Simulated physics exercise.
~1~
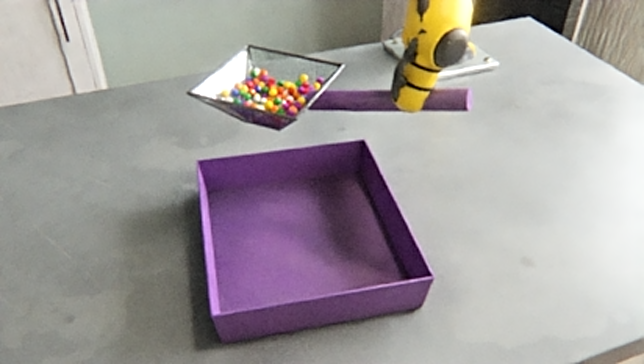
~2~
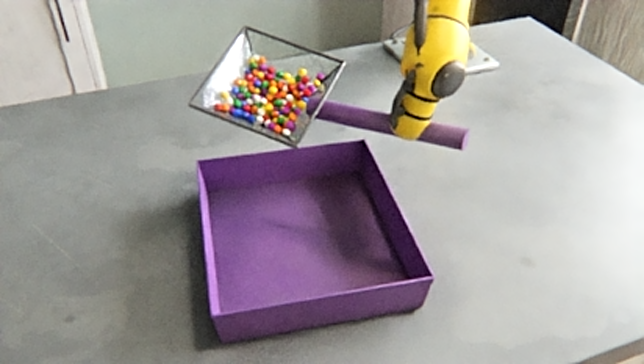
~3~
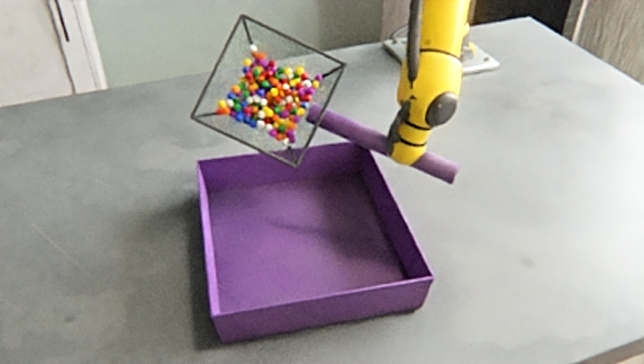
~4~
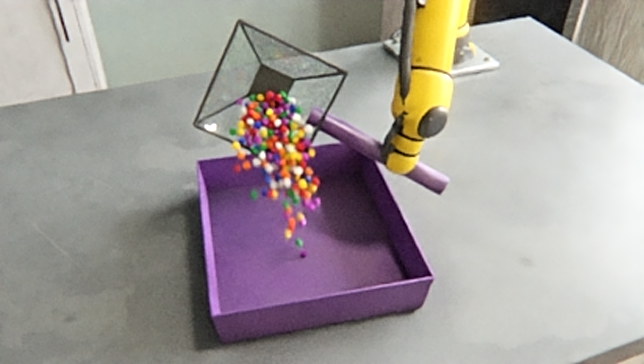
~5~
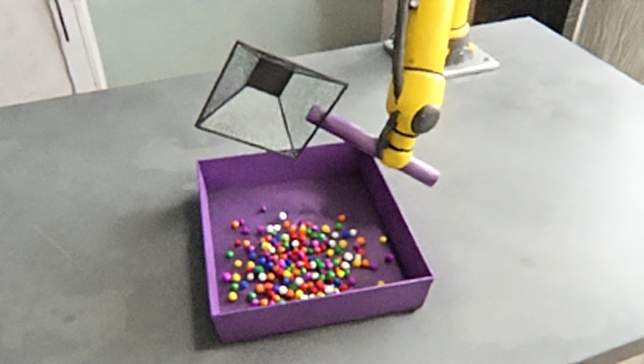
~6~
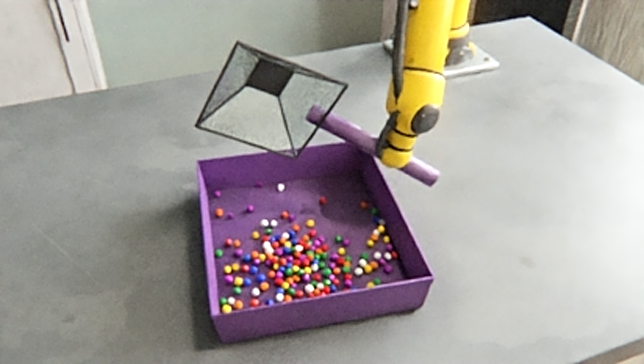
At the start, a yellow and black robot arm holds a clear, flared scoop of colourful beads by its purple handle above an open purple tray on a grey table. The arm turns the handle, and the scoop tips toward the viewer while the beads stay inside. As it tilts further, the beads pour over the edge and fall in a stream toward the tray. The scoop keeps turning until it is empty, and the beads scatter across the tray floor. At the end, they lie spread out, mostly toward the near side, while the arm holds the empty scoop overhead.
